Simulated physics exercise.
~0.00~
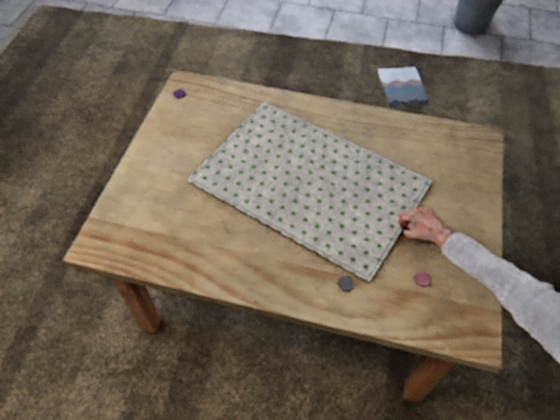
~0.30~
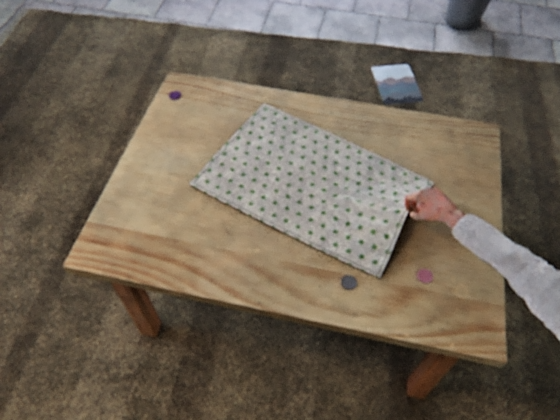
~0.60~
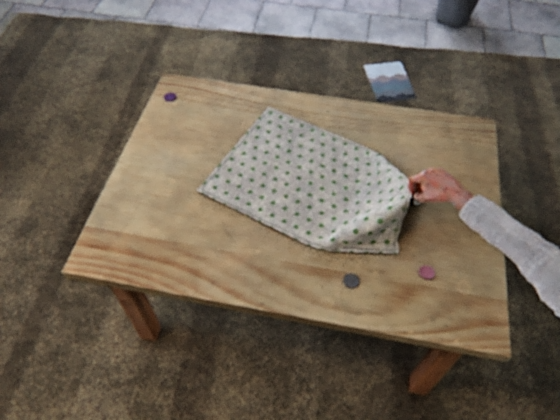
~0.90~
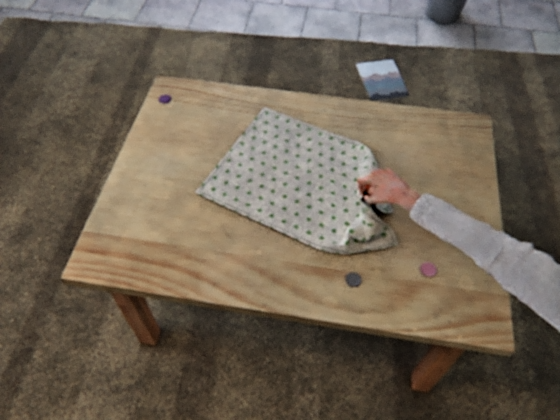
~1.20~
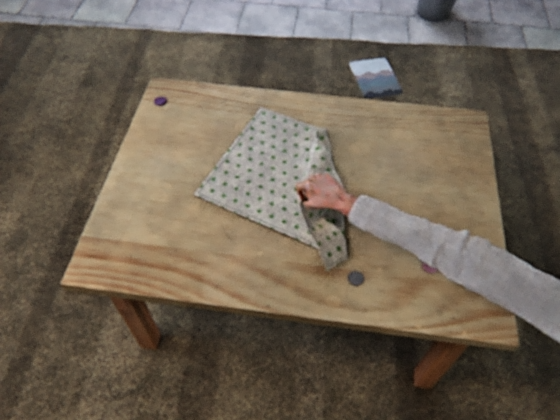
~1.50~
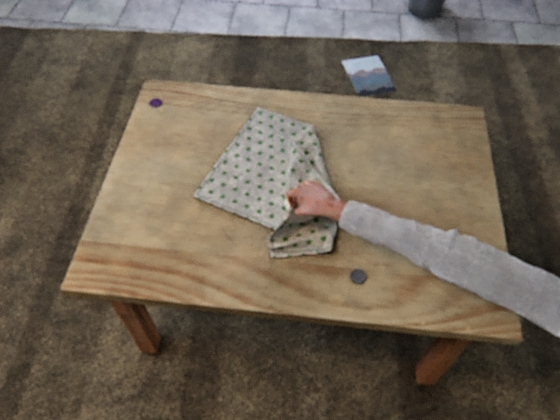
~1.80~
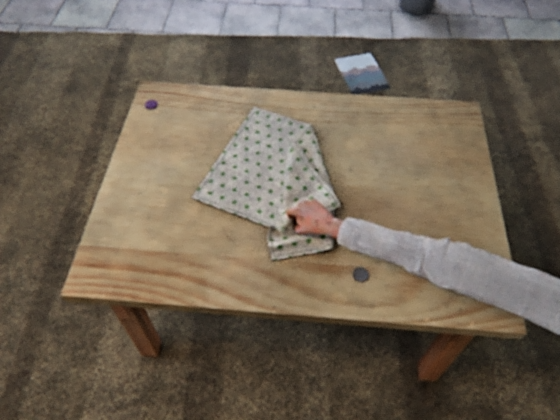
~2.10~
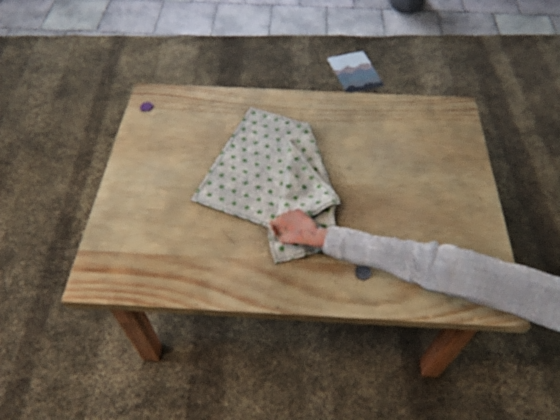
A hand pinched the right corner of a patterned cloth lying on a wooden table, lifted it and drew it leftward, folding the cloth over itself, then held the bunched fold near the middle, with the purple cap still uncovered at the upper left.
